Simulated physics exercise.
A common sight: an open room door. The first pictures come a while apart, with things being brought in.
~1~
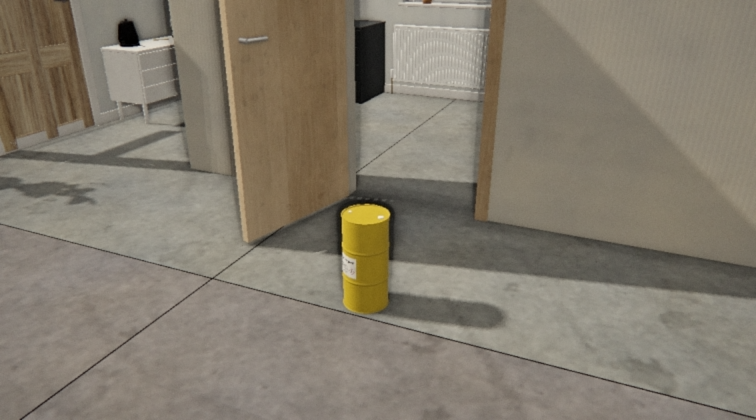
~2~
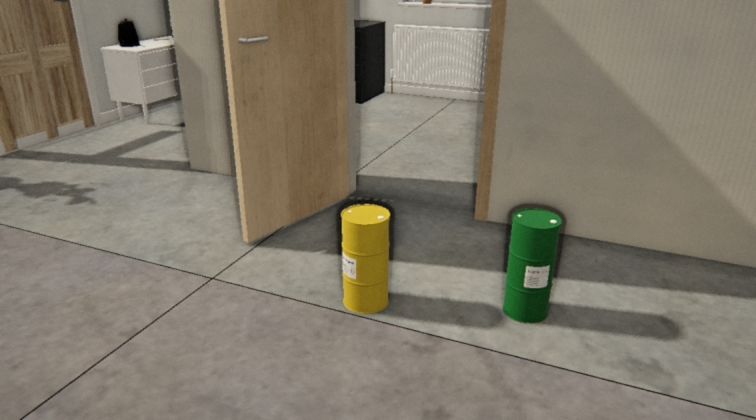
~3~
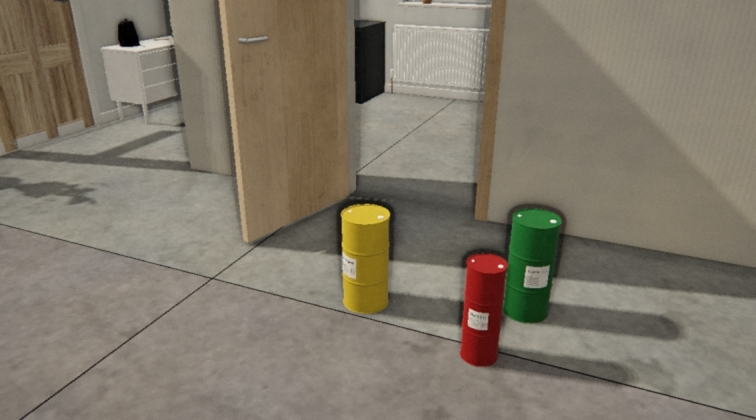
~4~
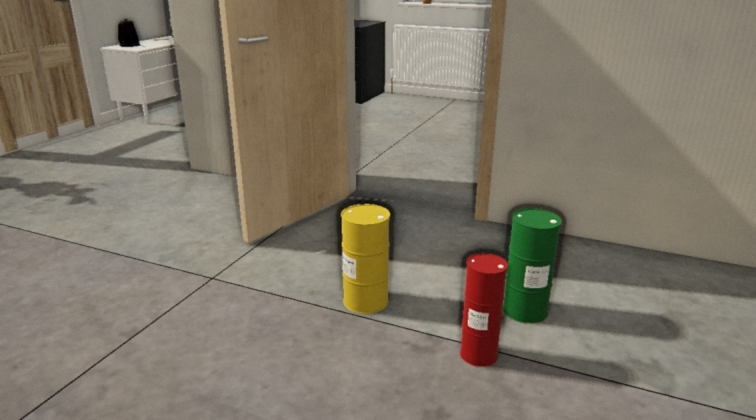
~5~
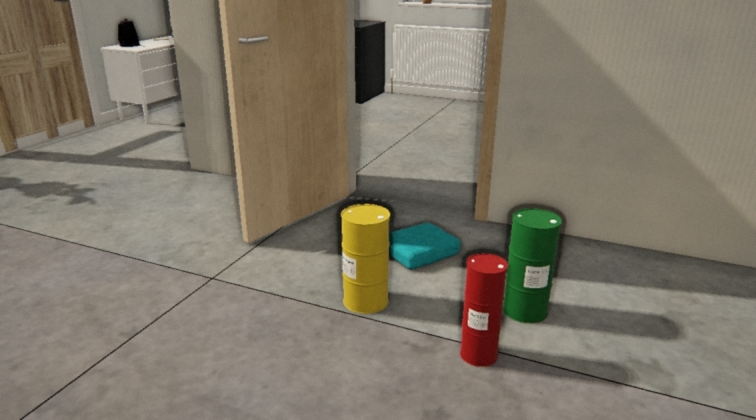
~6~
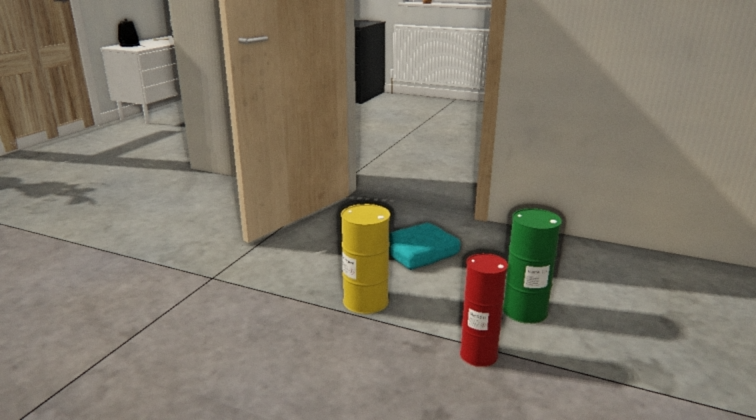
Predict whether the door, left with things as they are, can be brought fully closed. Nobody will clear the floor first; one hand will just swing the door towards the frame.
The door will probably complete its swing.
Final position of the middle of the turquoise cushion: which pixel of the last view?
Near (495, 240).
Then, 0.80 s on from there, door 65° open.
Then, 1.10 s on from there, door 40° open; turquoise cushion shifted a little near (449, 244).
Then, 1.30 s on from there, door 23° open; turquoise cushion shifted about its own width near (483, 242).
In the end, door 0° open; moved from the start, turquoise cushion; the other 3 unmoved. At the end, from the last picture's camera, turquoise cushion near (495, 240).
